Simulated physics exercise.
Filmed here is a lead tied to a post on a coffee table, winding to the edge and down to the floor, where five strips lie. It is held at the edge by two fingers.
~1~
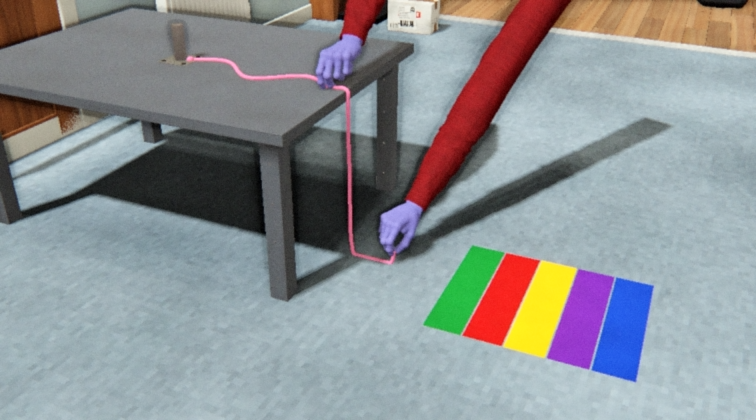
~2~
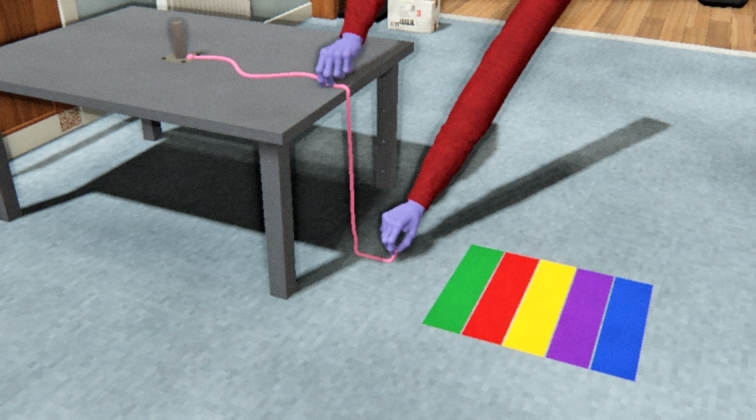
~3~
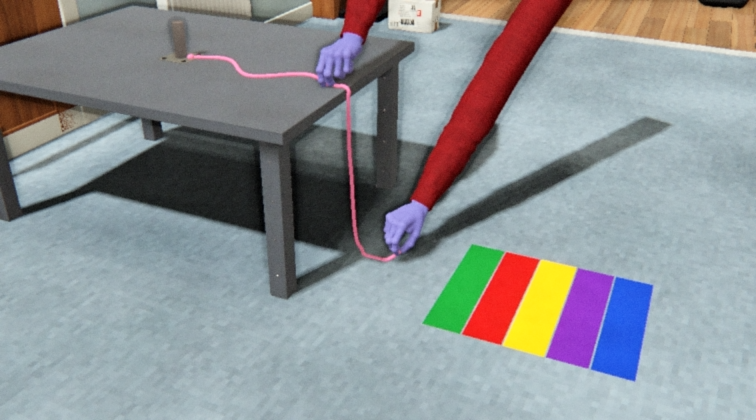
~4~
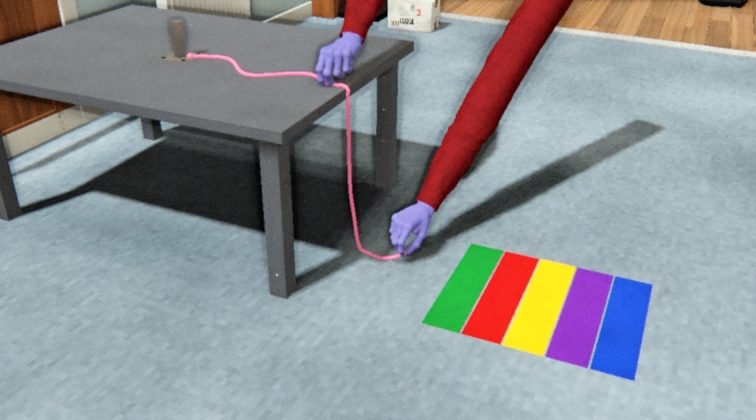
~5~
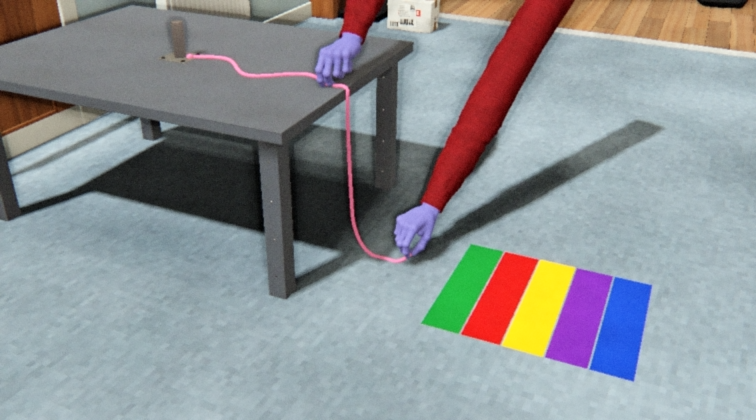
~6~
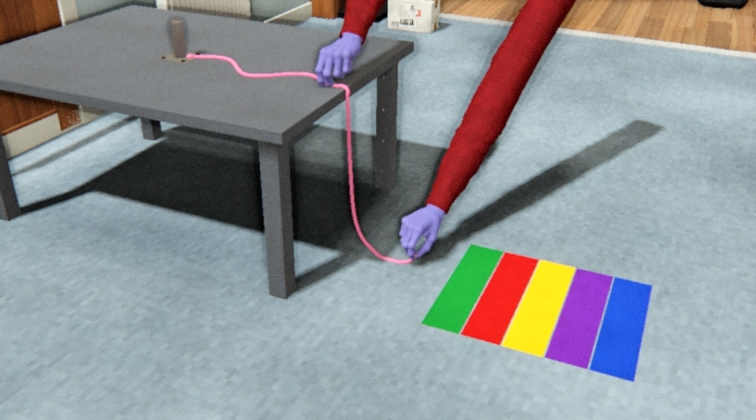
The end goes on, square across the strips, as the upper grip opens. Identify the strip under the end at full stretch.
Strip: Yellow.
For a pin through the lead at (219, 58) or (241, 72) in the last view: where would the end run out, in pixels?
Estimates in sequence: (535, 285) then (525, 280).
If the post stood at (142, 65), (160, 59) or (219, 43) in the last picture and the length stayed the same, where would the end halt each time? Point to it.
Try by try: (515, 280), (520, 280) and (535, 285).
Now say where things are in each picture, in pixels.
In the first frame, end (394, 252); green (450, 313); red (490, 324); yellow (531, 334); purple (574, 345); blue (618, 357).
In the second frame, end (396, 251); lead through (219, 58) (247, 76) (316, 77) (348, 115) (352, 181) (356, 241).
In the third frame, end (399, 252).
In the fourth frame, end (405, 253); lead through (219, 57) (247, 75) (316, 76) (348, 114) (350, 180) (358, 242).
In the fifth frame, end (410, 255).
In the sixth frame, end (416, 256); lead through (219, 58) (247, 75) (315, 77) (348, 115) (351, 181) (366, 243).
A little later, end near (488, 273); over red.
Next, end near (523, 282); over red.
When it is tight, end near (543, 287); over yellow. It halts on the yellow strip.
